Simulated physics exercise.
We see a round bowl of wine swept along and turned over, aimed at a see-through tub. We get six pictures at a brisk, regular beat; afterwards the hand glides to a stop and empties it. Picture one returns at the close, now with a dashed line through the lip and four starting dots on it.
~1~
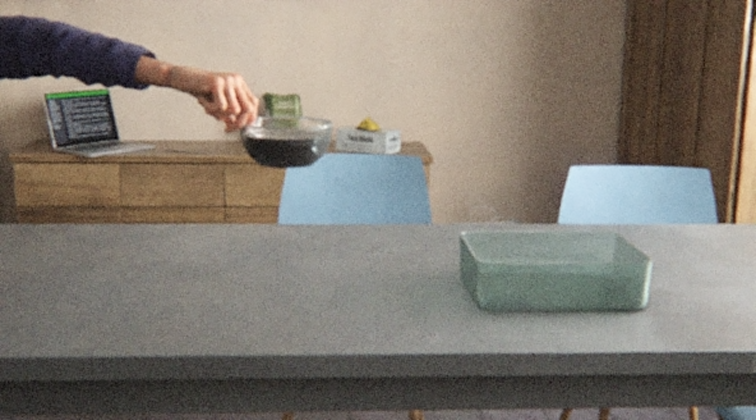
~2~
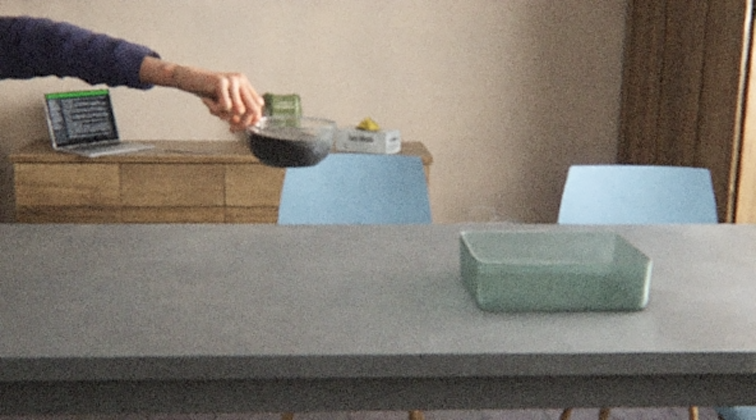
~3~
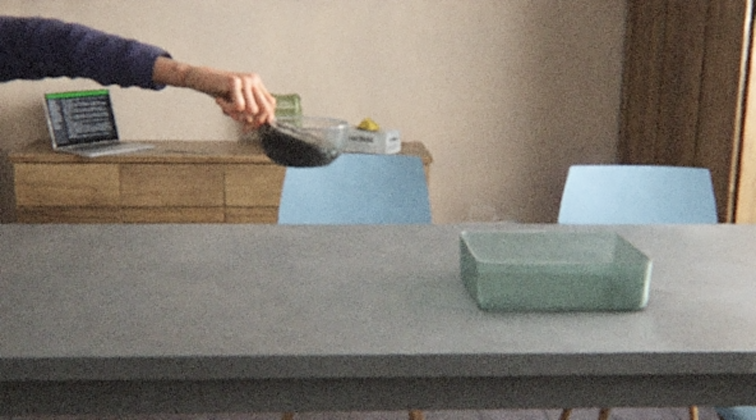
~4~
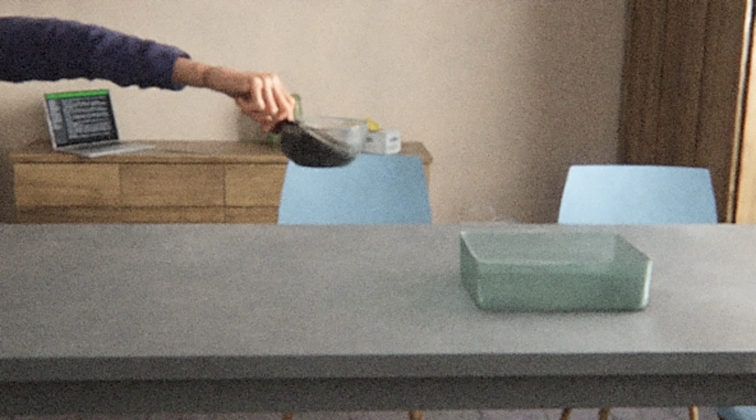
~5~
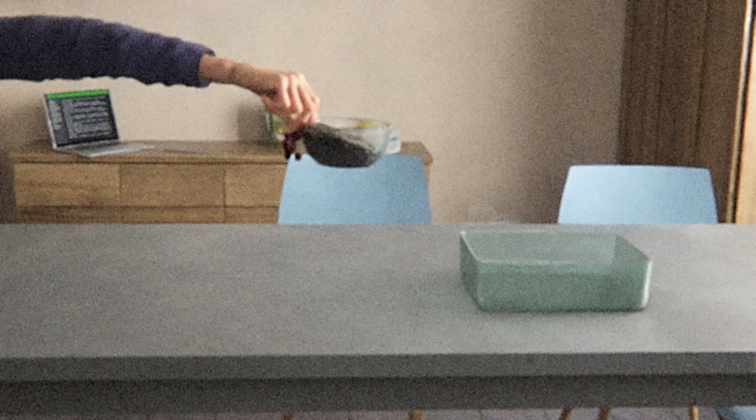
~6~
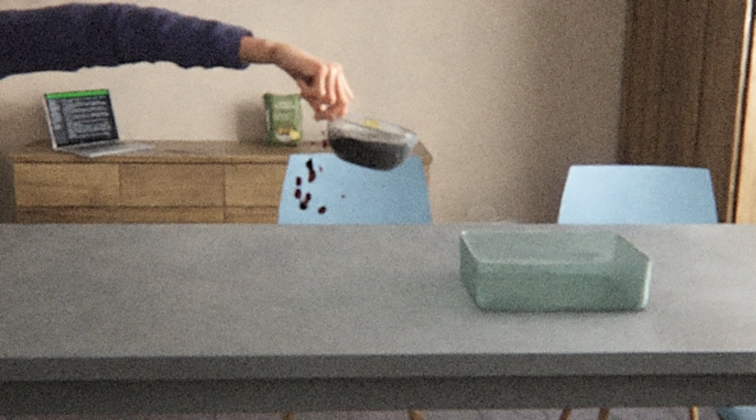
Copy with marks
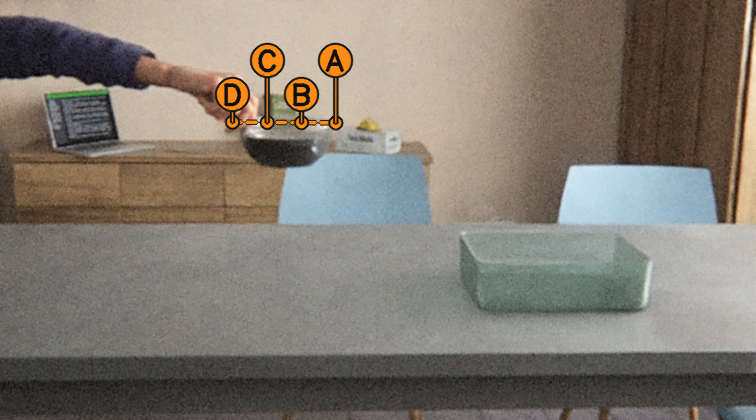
In a dining room, a hand carries a glass bowl of dark liquid rightward over a grey table, drops spilling behind it.
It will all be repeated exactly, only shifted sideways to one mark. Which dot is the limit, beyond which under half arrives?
The limit is B.
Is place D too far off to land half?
Yes, it does.
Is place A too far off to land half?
No, not at all.
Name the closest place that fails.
That would be C.
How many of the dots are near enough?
Two.
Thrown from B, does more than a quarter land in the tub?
Yes, clearly.
In orange, A at (335, 122); B at (301, 122); C at (267, 122); D at (232, 122).
Choosing A, about 76 % lands in the tub, 9 % falls short and 15 % goes beside or beyond.
Choosing B, about 66 % lands in the tub, 22 % falls short and 12 % goes beside or beyond.
Choosing C, about 34 % lands in the tub, 60 % falls short and 6 % goes beside or beyond.
Choosing D, about 0 % lands in the tub, 99 % falls short.
